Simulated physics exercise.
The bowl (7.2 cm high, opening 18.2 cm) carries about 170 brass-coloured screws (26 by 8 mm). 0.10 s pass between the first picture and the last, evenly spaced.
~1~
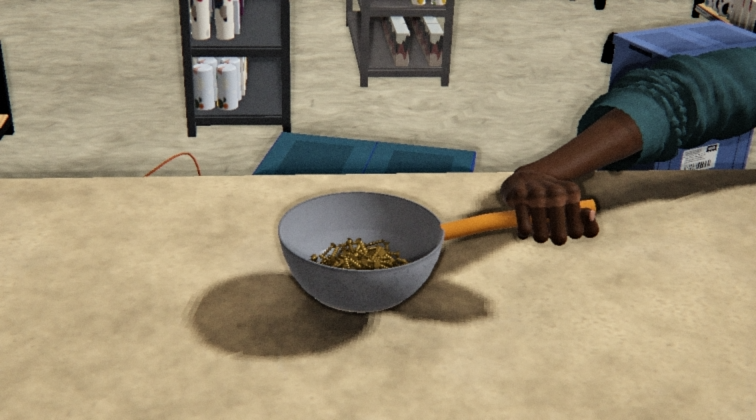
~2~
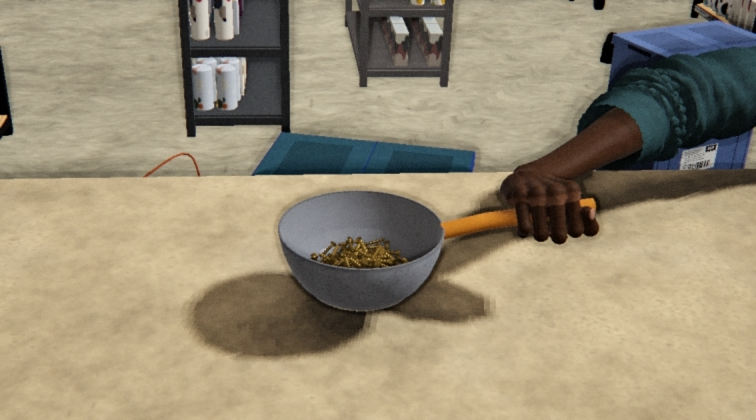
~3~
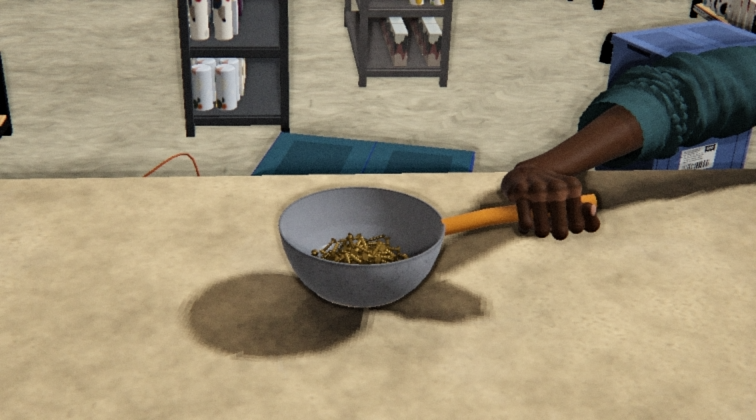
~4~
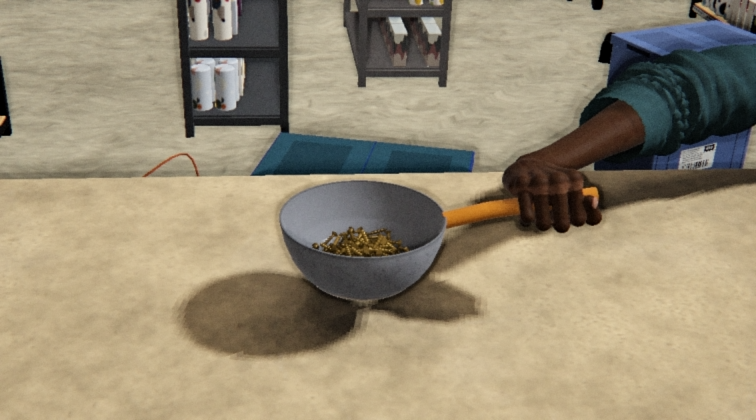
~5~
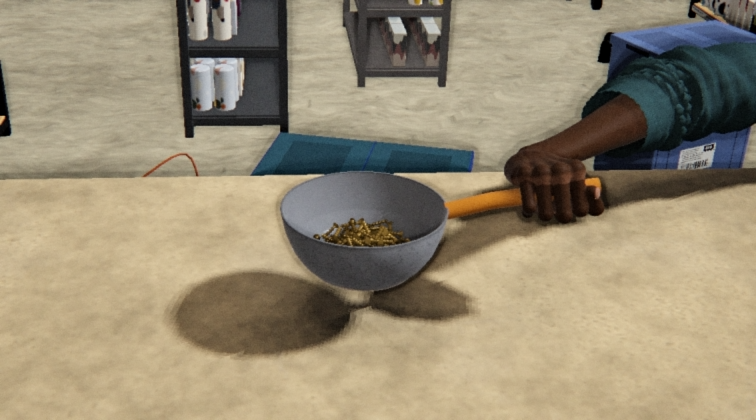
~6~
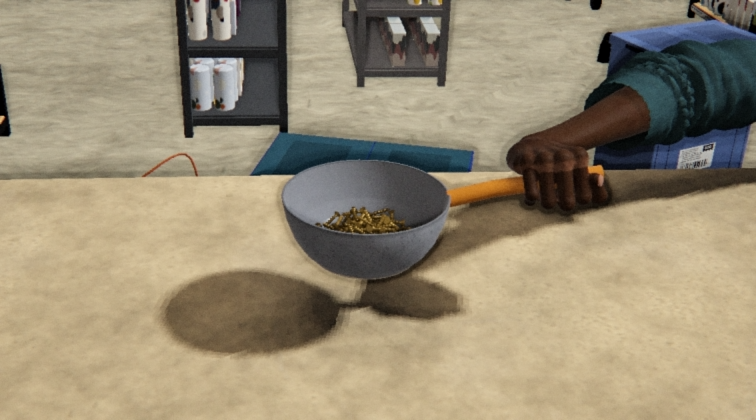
A grey bowl with an orange handle rises slowly and slightly from a beige countertop, staying level as a hand at the right grips the handle and its shadows shift left. Brass-coloured screws lie heaped inside the bowl, and the arm wears a dark teal sleeve. The camera stays still, facing across the counter toward dark shelves, a pale wall and blue objects behind.
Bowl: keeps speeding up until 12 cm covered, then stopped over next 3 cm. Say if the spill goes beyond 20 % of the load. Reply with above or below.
Below.
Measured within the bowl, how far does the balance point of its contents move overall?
Roughly 1.5 centimetres.
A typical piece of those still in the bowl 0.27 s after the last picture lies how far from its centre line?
Around 4.5 cm.
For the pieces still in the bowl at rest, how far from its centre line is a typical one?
Result: Roughly 4.0 centimetres.
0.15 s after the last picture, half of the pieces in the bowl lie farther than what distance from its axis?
4.0 centimetres or so.
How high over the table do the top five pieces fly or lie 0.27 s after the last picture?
About 30 cm.
Then, 0.15 s after the last picture, bowl 100 %; middle of the pieces not yet landed near (389, 95).
Then, 0.27 s after the last picture, bowl 100 %; middle of the pieces not yet landed near (405, 88).
Then, 0.39 s after the last picture, bowl 100 %; middle of the pieces not yet landed near (401, 148).
Then, 0.50 s after the last picture, bowl 100 %; middle of the pieces not yet landed near (395, 151).
In the end, bowl 100 %.
